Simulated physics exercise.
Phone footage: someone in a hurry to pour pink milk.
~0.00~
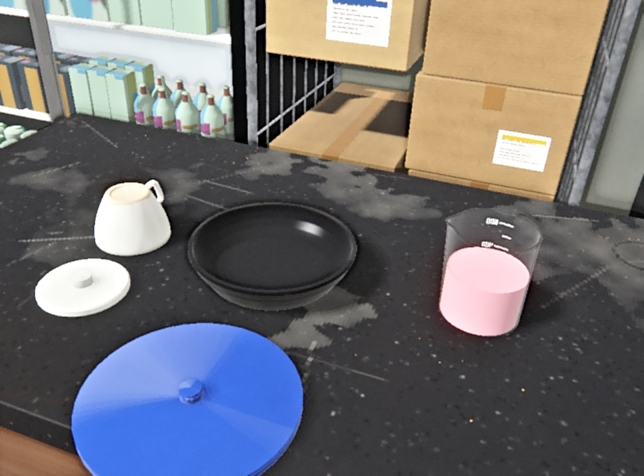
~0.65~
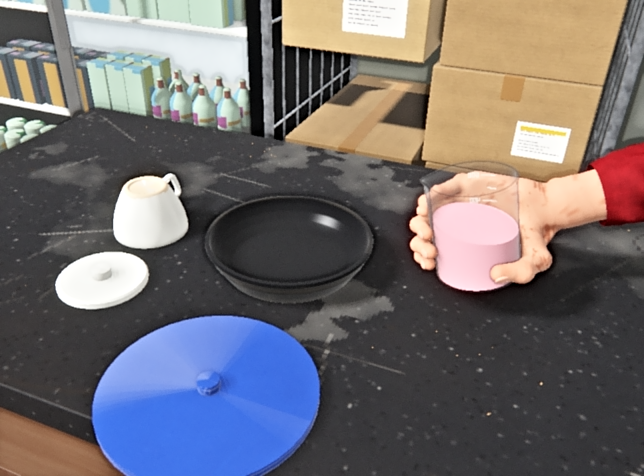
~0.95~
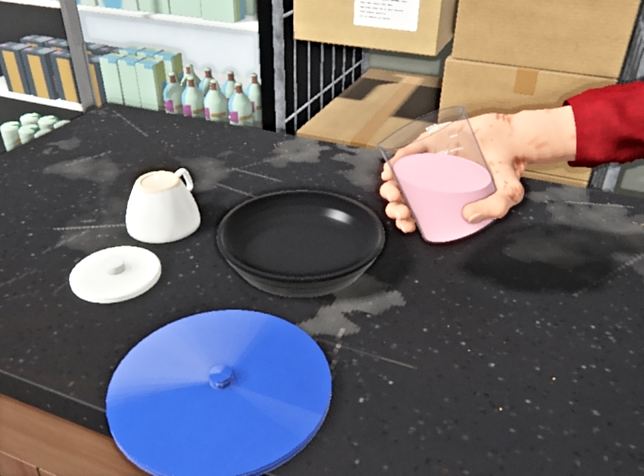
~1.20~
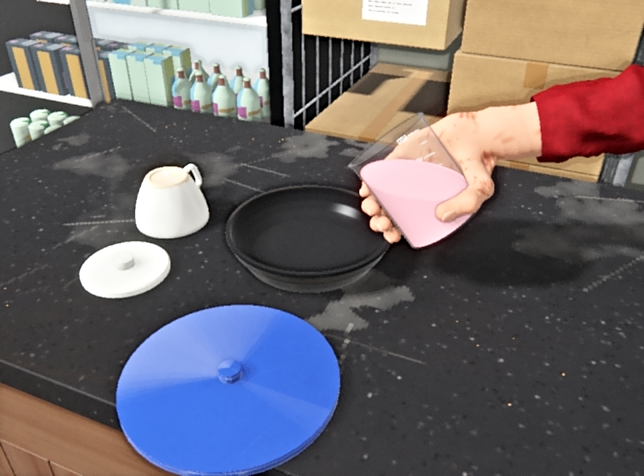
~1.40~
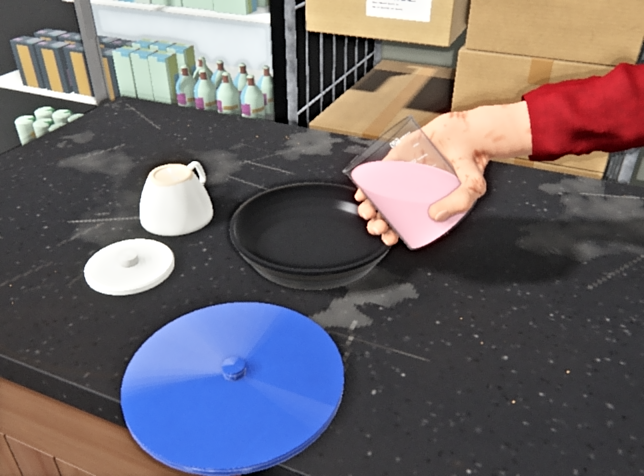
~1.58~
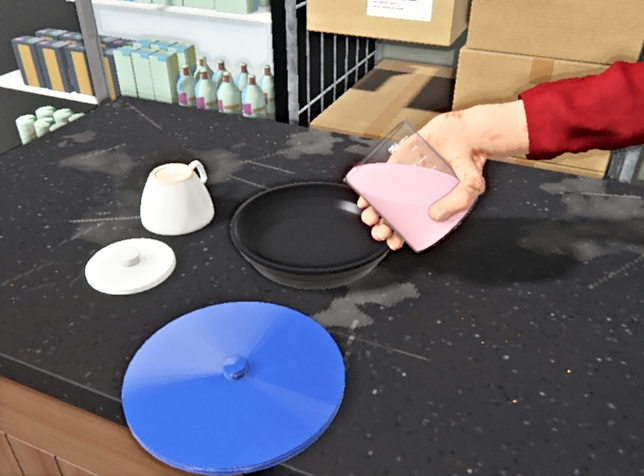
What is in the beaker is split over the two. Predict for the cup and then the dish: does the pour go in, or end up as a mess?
I'd say the cup gets wet only outside, I'd say the dish gets wet within.
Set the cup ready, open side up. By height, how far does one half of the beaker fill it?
Estimate: Approx. 70 % of height.
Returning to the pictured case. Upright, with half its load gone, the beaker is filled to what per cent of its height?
Near 25 in a hundred.
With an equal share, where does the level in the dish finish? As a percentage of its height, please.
About 25 per cent of its height.
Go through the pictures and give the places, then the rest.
In the first frame, nothing is moving yet; beaker (488, 271) about half full; dish (273, 259) open; cup (131, 216) upside down.
In the second frame, the beaker is picked up; beaker about half full, surface at (475, 223); dish (290, 252) open.
In the third frame, tilting; beaker (442, 174) tipped 30° with all of its load; cup (161, 204) upside down.
In the fourth frame, no stream yet; beaker (415, 180) tipped 40° with all of its load; dish (310, 241) open.
In the fifth frame, still nothing leaves it; beaker (410, 182) tipped 45° with all of its load; cup (174, 197) upside down.
In the sixth frame, on the point of pouring; beaker (409, 186) tipped 50° with all of its load; dish (315, 238) open; cup (175, 197) upside down.
By 2.3 s, the pink milk goes into the dish.
By 3.2 s, it runs off the upturned base of the cup.
By 4.6 s, the dish has its share inside; the cup is empty, in a puddle.
